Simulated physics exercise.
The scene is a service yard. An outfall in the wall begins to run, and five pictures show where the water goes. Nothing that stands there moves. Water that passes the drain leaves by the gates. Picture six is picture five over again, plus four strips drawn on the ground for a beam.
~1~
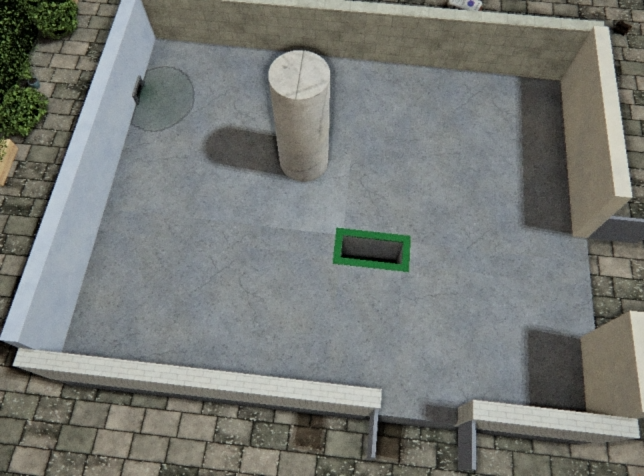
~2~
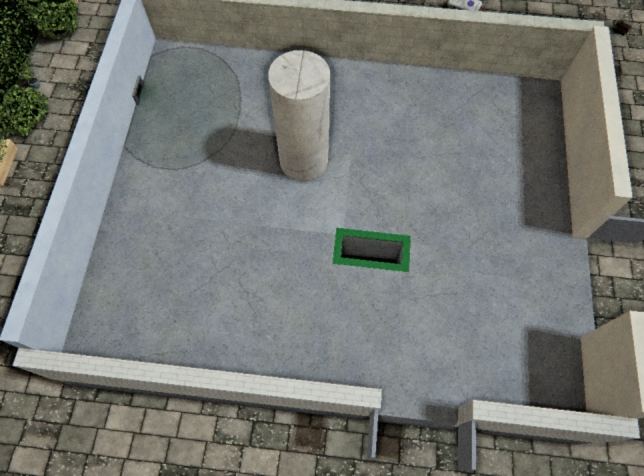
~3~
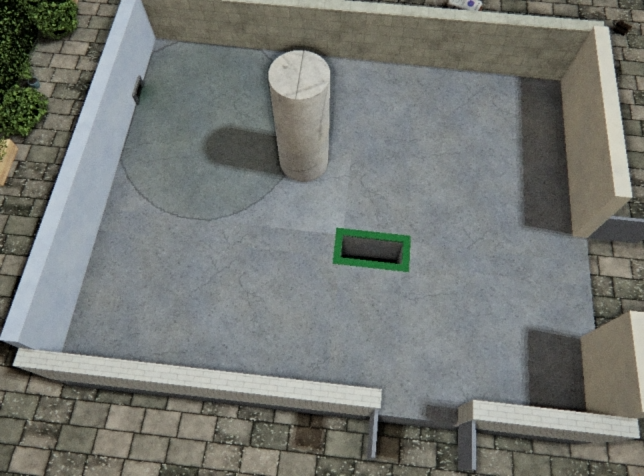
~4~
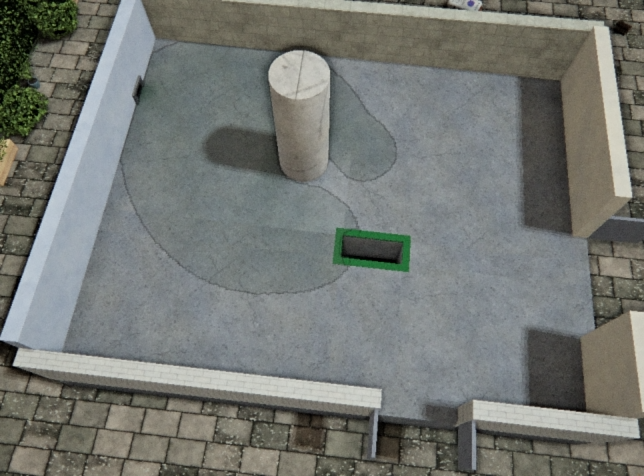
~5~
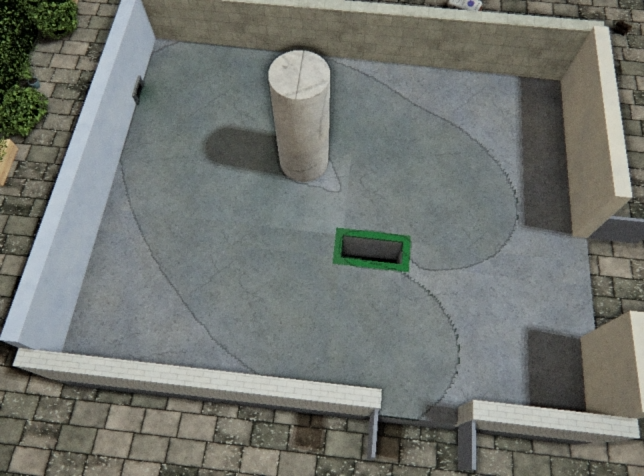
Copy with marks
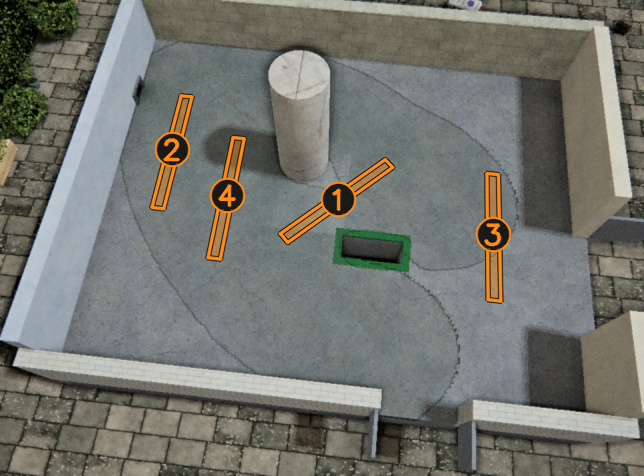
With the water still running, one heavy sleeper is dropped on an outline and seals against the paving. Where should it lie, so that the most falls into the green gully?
Go for 3.
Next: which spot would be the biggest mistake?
That would be 1.
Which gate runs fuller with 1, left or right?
The right one.
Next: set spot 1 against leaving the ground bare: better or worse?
Worse.
On the marked copy, 1 from (284, 238) to (388, 163); 2 from (157, 208) to (186, 96); 3 from (494, 300) to (492, 173); 4 from (214, 258) to (238, 138).
Choosing 1, next to none of the stream runs into the green gully, about 98 % out by the gates.
Choosing 2, about 6 % of the stream runs into the green gully, about 93 % out by the gates.
Choosing 3, about 15 % of the stream runs into the green gully, about 85 % out by the gates.
Choosing 4, about 6 % of the stream runs into the green gully, about 93 % out by the gates.
